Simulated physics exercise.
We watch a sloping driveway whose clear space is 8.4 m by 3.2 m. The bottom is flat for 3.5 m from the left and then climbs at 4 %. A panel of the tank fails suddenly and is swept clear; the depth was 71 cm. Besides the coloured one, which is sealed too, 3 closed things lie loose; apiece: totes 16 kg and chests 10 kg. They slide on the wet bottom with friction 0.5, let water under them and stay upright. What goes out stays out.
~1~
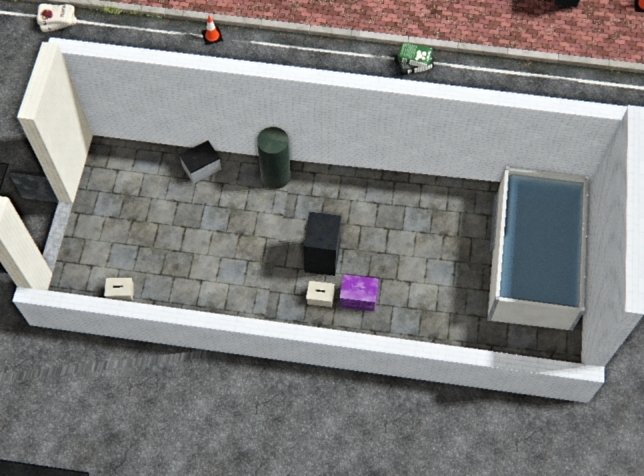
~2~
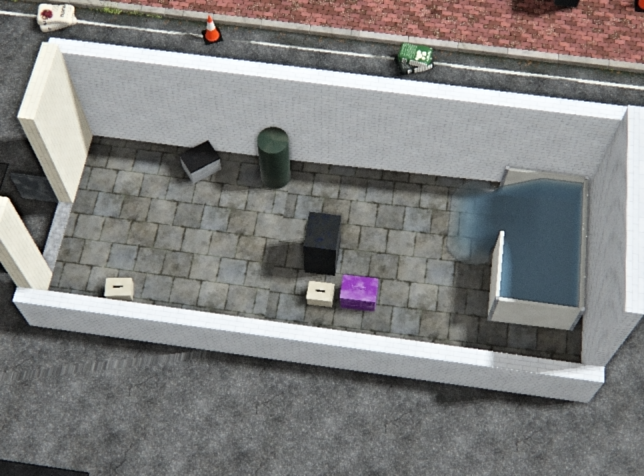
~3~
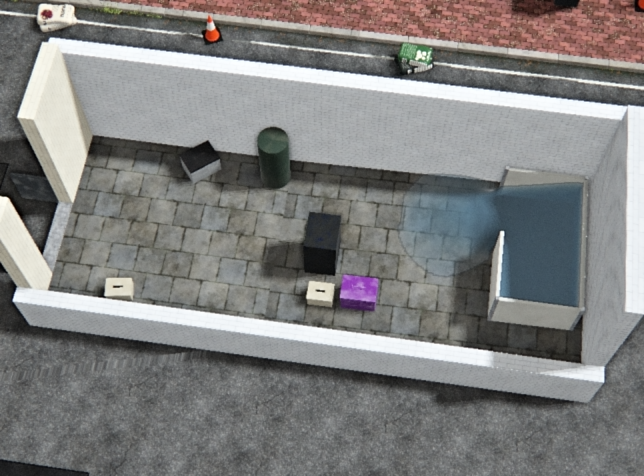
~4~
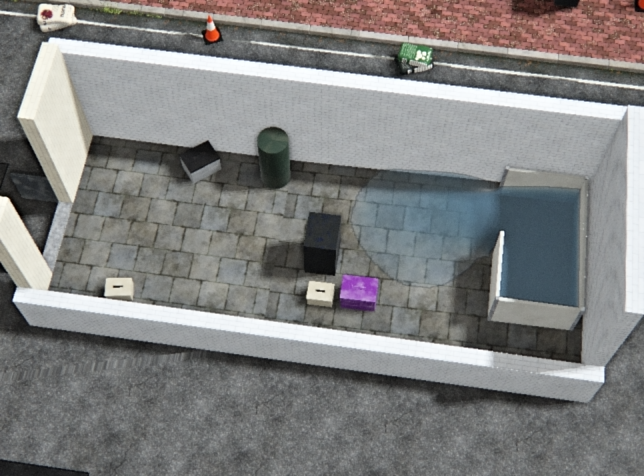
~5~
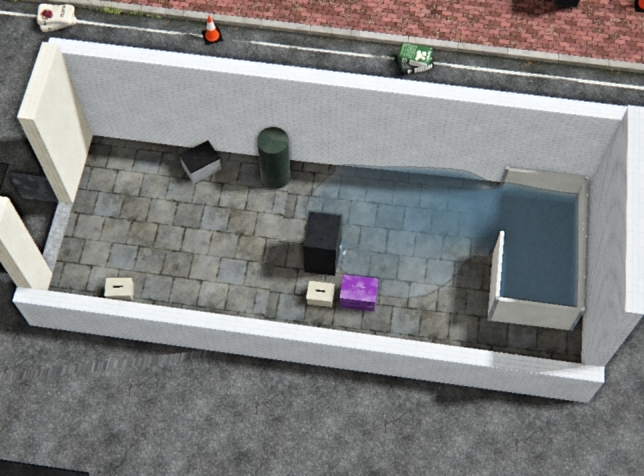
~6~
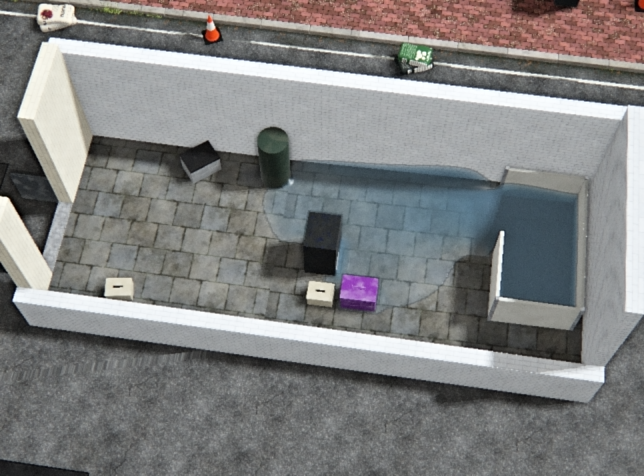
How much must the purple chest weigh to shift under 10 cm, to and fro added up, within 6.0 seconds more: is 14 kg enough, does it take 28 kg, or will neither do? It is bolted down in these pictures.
Verdict: Only the higher weight holds it.
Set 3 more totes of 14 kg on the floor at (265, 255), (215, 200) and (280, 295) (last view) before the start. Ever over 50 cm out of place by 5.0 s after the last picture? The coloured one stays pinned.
In turn: Under, over, less.
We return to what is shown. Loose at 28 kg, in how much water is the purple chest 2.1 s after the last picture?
About 6 cm.
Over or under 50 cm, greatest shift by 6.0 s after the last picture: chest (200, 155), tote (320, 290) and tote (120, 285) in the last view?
In that order: Past it, under, over.
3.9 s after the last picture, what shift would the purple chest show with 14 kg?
About 40 cm.
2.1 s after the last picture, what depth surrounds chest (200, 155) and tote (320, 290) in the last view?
About 11 and 5 cm.
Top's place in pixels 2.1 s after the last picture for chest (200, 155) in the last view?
Around (96, 166).
Then, 0.4 s after the last picture the purple chest would be 2 cm from its start with 14 kg and 0 cm from its start with 28 kg; 6 cm of water round it then.
Then, 2.1 s after the last picture the purple chest would be 42 cm from its start with 14 kg and 3 cm from its start with 28 kg; 6 cm of water round it then.
Then, 3.9 s after the last picture the purple chest would be 40 cm from its start with 14 kg and 3 cm from its start with 28 kg; 5 cm of water round it then.
Then, 6.0 s after the last picture the purple chest would be 40 cm from its start with 14 kg and 3 cm from its start with 28 kg; 4 cm of water round it then.
